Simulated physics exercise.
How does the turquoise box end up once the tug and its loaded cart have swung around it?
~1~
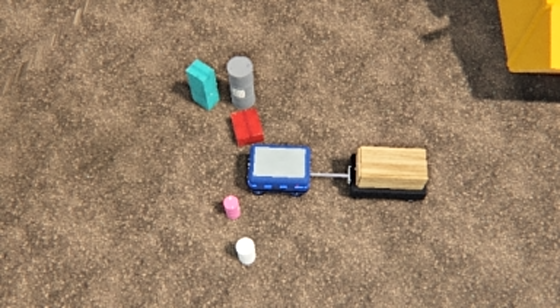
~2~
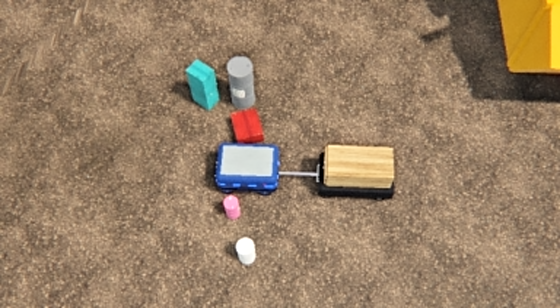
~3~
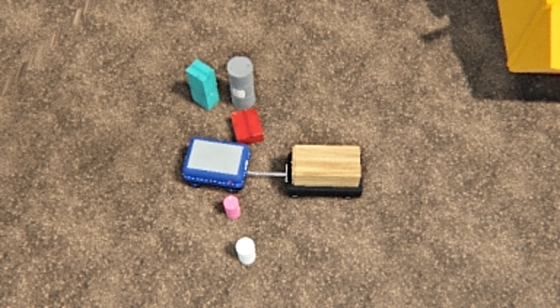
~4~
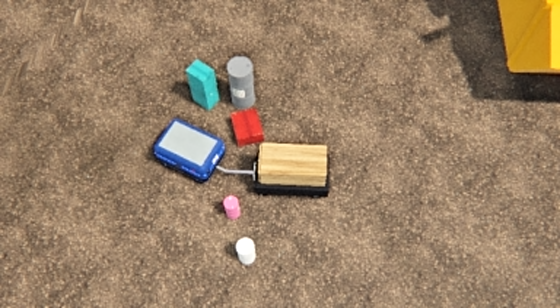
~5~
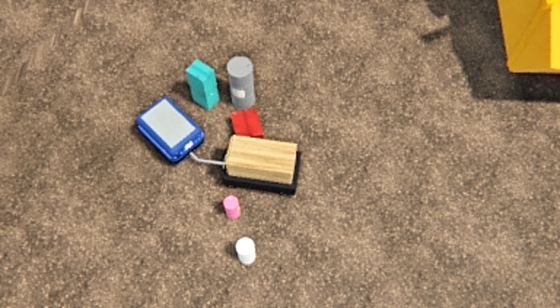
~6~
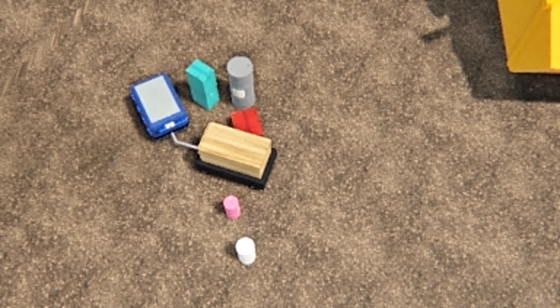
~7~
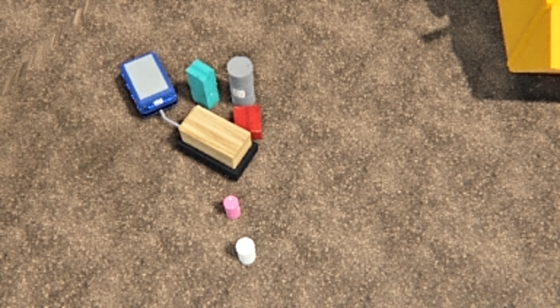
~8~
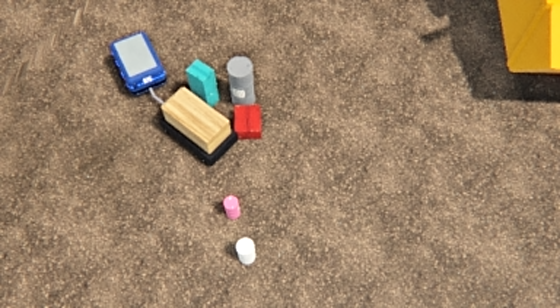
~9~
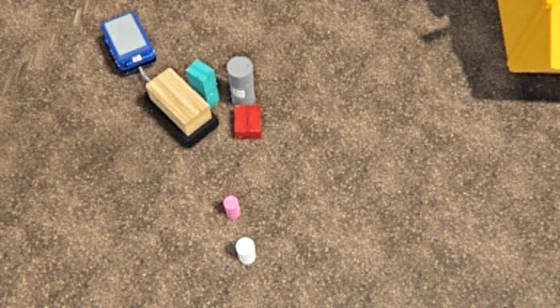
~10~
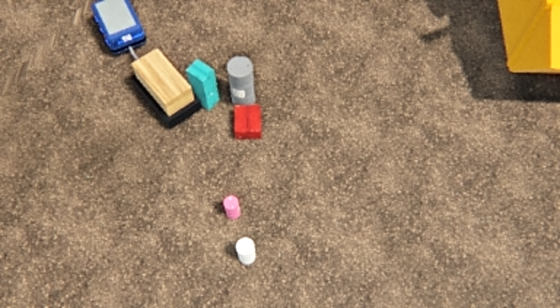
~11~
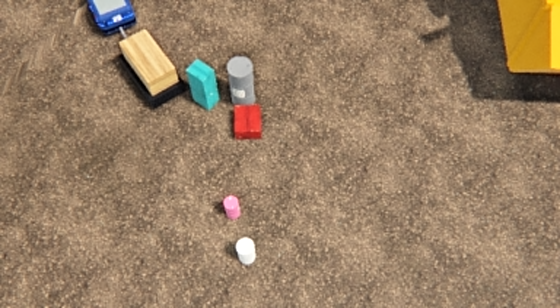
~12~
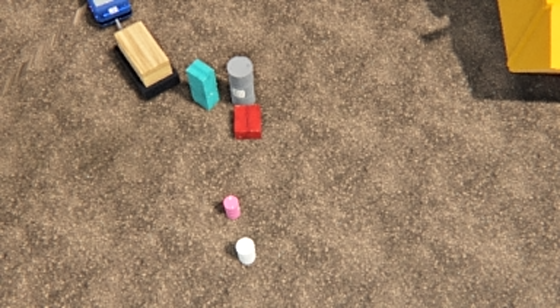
The turquoise box is still standing in its original spot beside the grey drum, with the cart having passed by on its left.
